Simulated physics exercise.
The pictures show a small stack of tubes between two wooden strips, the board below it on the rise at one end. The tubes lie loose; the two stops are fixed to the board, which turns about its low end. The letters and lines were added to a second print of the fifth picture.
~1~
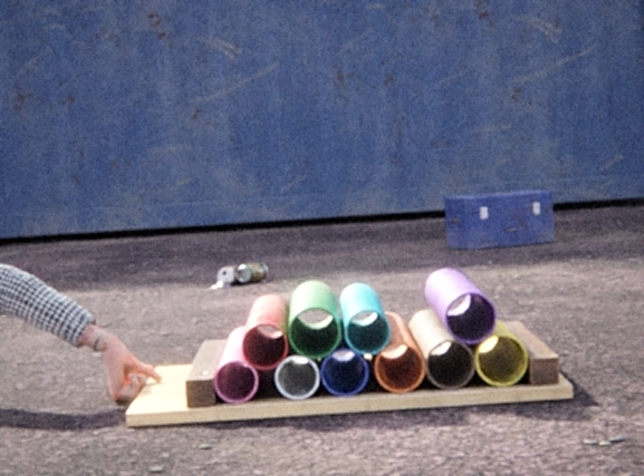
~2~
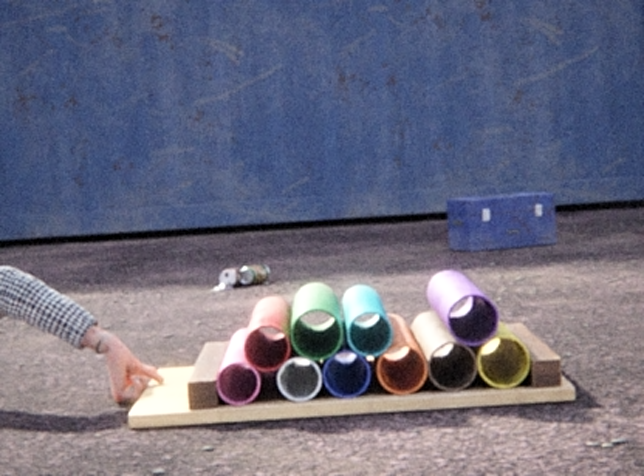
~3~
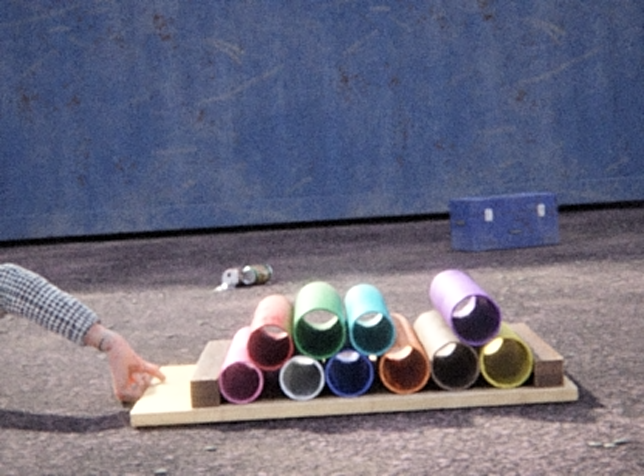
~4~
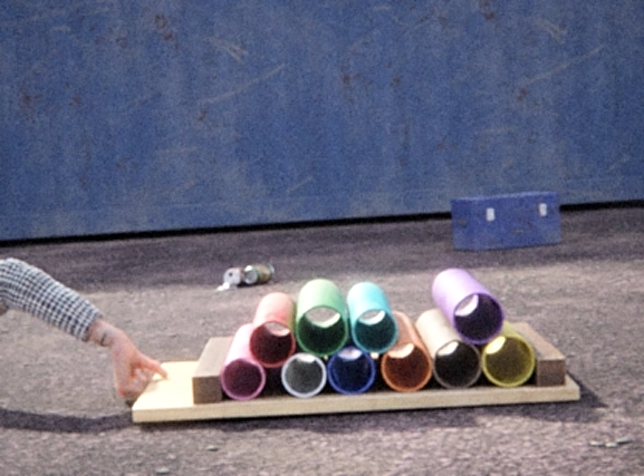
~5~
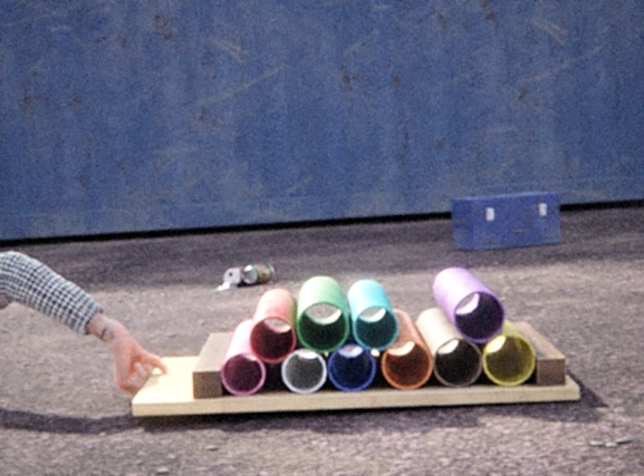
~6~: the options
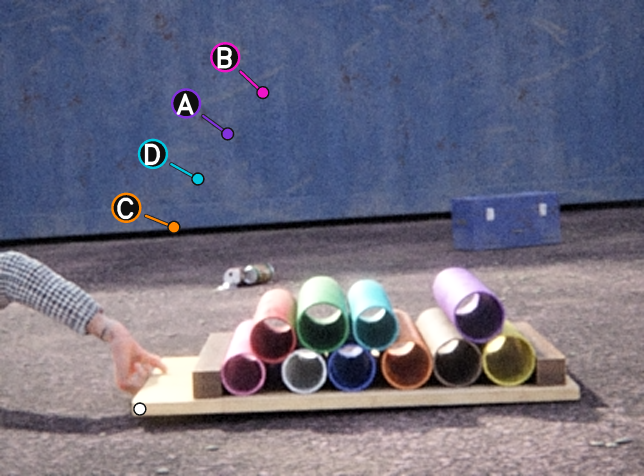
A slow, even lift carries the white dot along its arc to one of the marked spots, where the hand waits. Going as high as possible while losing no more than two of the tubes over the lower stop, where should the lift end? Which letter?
At most to C.
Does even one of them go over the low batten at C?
No, at C.
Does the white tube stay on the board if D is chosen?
The white tube: Yes.
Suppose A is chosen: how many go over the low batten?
With A, four.
On the marked copy, A at (227, 134); B at (263, 93); C at (174, 227); D at (198, 179); the white dot at (140, 409).
Taking C. A third of the way, board at 16°.
Two thirds of the way, board at 26°.
When it is over, board at 26°, none over the low batten.
As for the rest, A four over the low batten (red, turquoise, green, purple); B four over the low batten (red, turquoise, green, purple); D four over the low batten (red, turquoise, green, purple).
